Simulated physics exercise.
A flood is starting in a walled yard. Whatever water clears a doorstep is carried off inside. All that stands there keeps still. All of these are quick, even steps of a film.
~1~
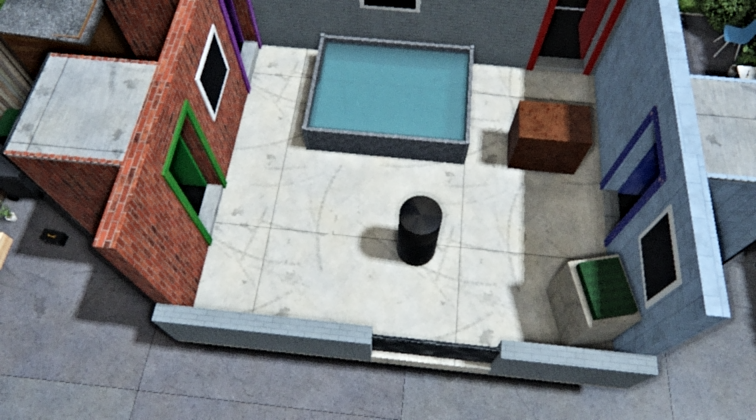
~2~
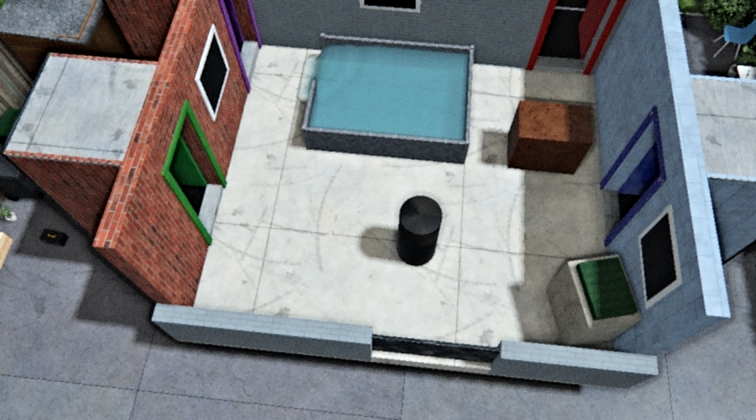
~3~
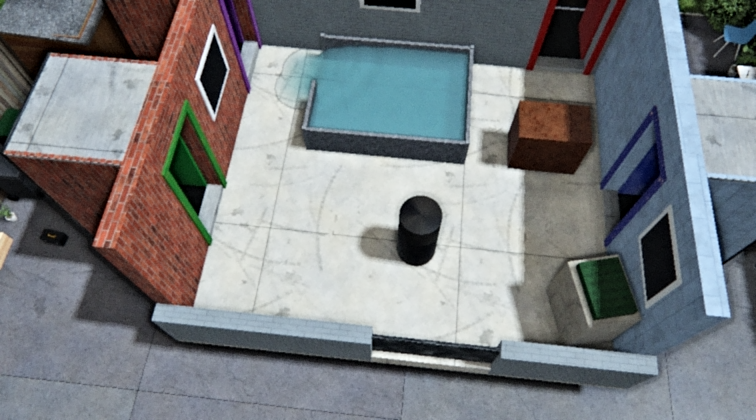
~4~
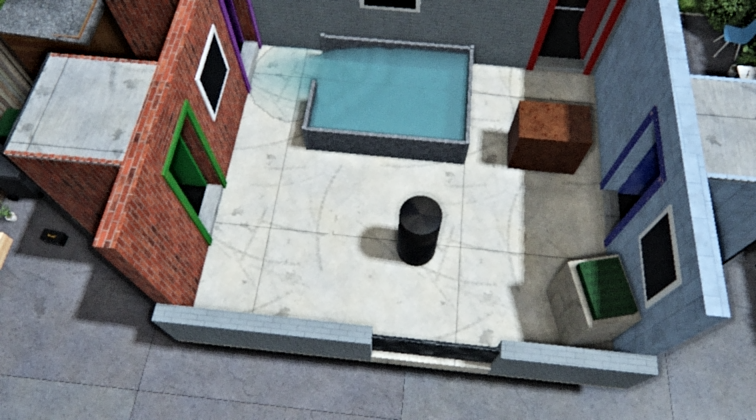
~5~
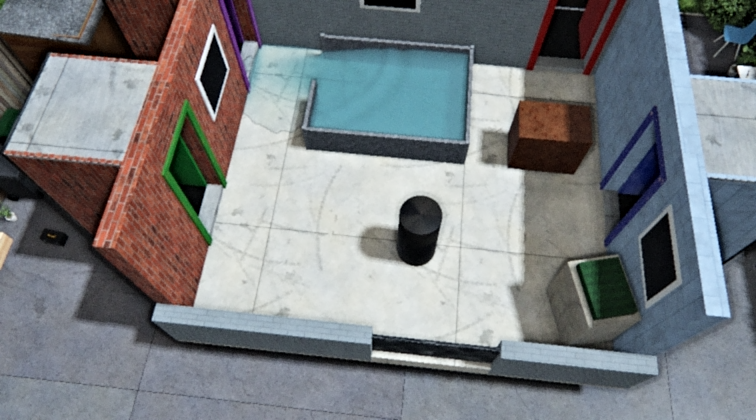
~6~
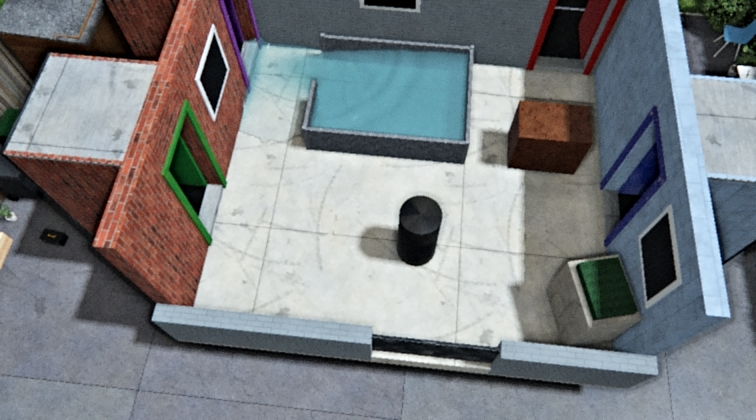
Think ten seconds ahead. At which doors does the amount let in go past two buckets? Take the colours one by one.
Outcome: The blue door is going to allow over two buckets; the red door is going to allow two buckets or less; the green door is going to allow two buckets or less; the purple door is going to allow over two buckets.
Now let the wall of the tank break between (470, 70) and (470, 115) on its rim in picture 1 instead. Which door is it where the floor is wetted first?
The red-painted one is first in line.
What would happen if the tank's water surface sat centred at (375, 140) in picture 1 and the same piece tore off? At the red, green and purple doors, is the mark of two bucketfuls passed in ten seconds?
Red exceeds the threshold, green falls short, purple exceeds the threshold.
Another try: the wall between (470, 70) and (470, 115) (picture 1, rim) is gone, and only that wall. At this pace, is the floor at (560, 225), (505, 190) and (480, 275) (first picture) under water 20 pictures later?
Going in your order, I'd say drenched, then drenched, then drenched.
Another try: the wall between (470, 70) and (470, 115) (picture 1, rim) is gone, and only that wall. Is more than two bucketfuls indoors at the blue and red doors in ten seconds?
As I see it, the blue one breaks the limit and the red one breaks the limit.
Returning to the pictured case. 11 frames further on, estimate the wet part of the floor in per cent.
About 20 per cent.
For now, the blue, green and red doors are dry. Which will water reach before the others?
I'd say it's the green-painted one.
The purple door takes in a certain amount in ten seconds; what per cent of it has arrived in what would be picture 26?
My estimate: Close to 90 per cent.
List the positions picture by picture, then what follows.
The tank at (391, 90) is whole and still, in the first frame.
Water pours out at (322, 74) and has run to (314, 58), in the second frame.
Water pours out at (322, 75) and has run to (283, 95), in the third frame.
The front is at (252, 82), out from the gap at (322, 75), in the fourth frame.
Water pours out at (322, 75) and has run to (245, 109), in the fifth frame.
Water pours out at (322, 75) and has run to (241, 126), in the sixth frame.
A moment on, water covers 10 % of the floor; the blue door not reached, the red door not reached, the green door not reached, the purple door over two buckets in.
Next, water covers 20 % of the floor; the blue door not reached, the red door not reached, the green door wet at the sill, nothing in, the purple door far over two buckets in.
Then, water covers 45 % of the floor; the blue door not reached, the red door not reached, the green door wet at the sill, nothing in, the purple door far over two buckets in.
Later, water covers 70 % of the floor; the blue door not reached, the red door wet at the sill, nothing in, the green door wet at the sill, nothing in, the purple door far over two buckets in.
In the end, water covers 85 % of the floor; the blue door over two buckets in, the red door wet at the sill, nothing in, the green door wet at the sill, nothing in, the purple door far over two buckets in.
